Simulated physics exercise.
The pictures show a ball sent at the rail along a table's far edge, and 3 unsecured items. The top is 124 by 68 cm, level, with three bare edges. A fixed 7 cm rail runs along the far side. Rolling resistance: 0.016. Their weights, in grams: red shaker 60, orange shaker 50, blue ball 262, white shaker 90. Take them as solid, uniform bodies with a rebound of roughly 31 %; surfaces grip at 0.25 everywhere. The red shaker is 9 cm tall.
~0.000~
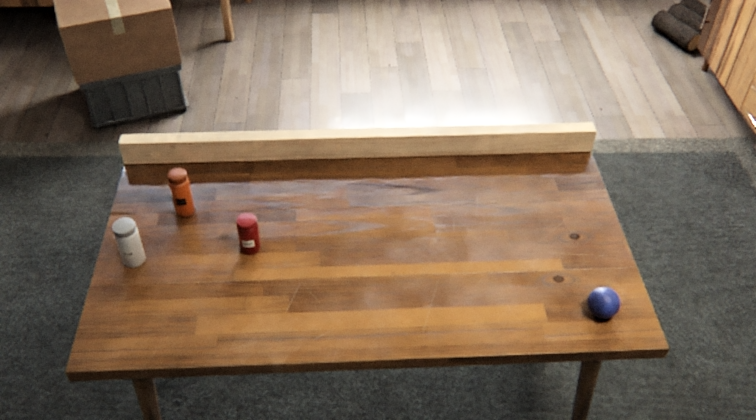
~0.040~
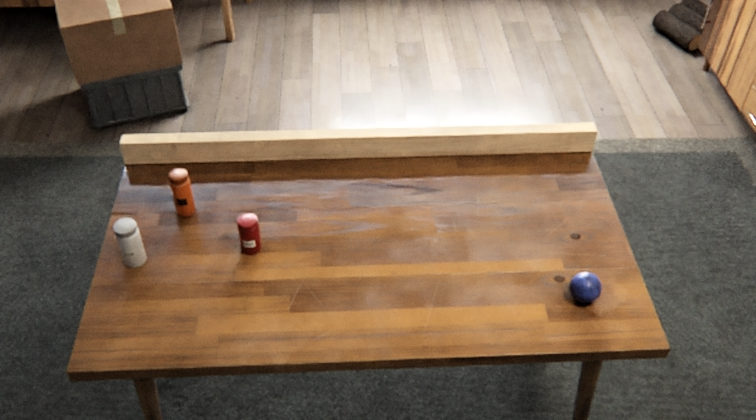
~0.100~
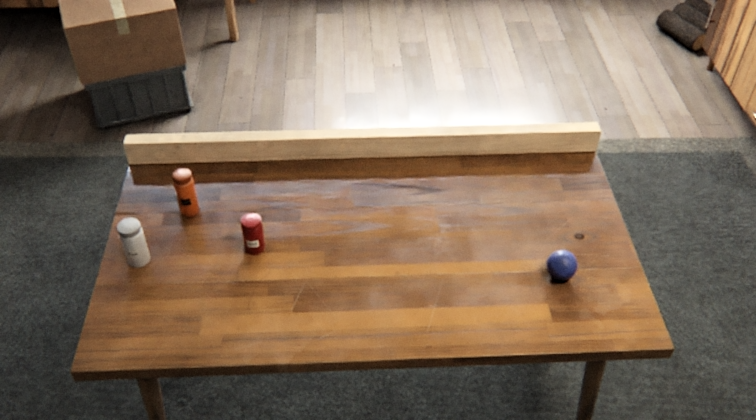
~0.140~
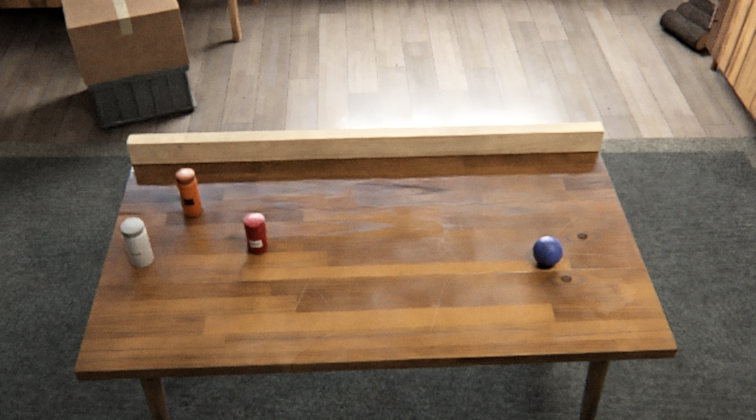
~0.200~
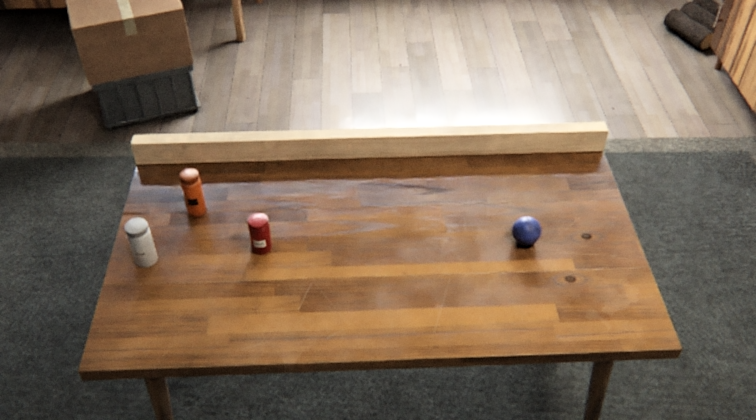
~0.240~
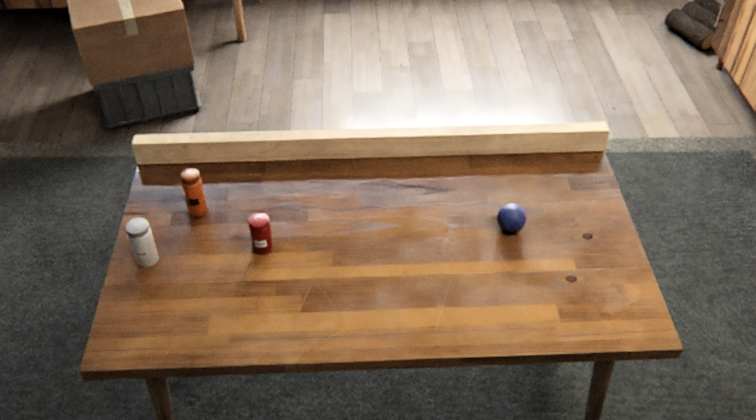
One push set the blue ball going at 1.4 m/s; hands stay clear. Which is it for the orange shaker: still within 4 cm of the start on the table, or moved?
The orange shaker leaves its spot.
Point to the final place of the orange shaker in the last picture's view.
Around (161, 206).
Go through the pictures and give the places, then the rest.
The first frame shows blue ball (604, 303); orange shaker (181, 193).
The second frame shows blue ball (586, 287); red shaker (249, 234).
The third frame shows blue ball (562, 265); red shaker (253, 234).
The fourth frame shows blue ball (548, 251); red shaker (256, 234).
The fifth frame shows blue ball (527, 231); red shaker (260, 234).
The sixth frame shows blue ball (512, 218); orange shaker (194, 193).
By 0.64 s, blue ball near (395, 165).
By 1.54 s, blue ball near (203, 194); orange shaker 3 cm from its spot near (181, 197).
By 2.34 s, blue ball near (106, 252); orange shaker 8 cm from its spot near (161, 206).
When it is over (2.7 s), not toppled but over 4 cm from the start, orange shaker; the other 2 within 4 cm of the start. End places, in pixels of the last picture, orange shaker near (161, 206).
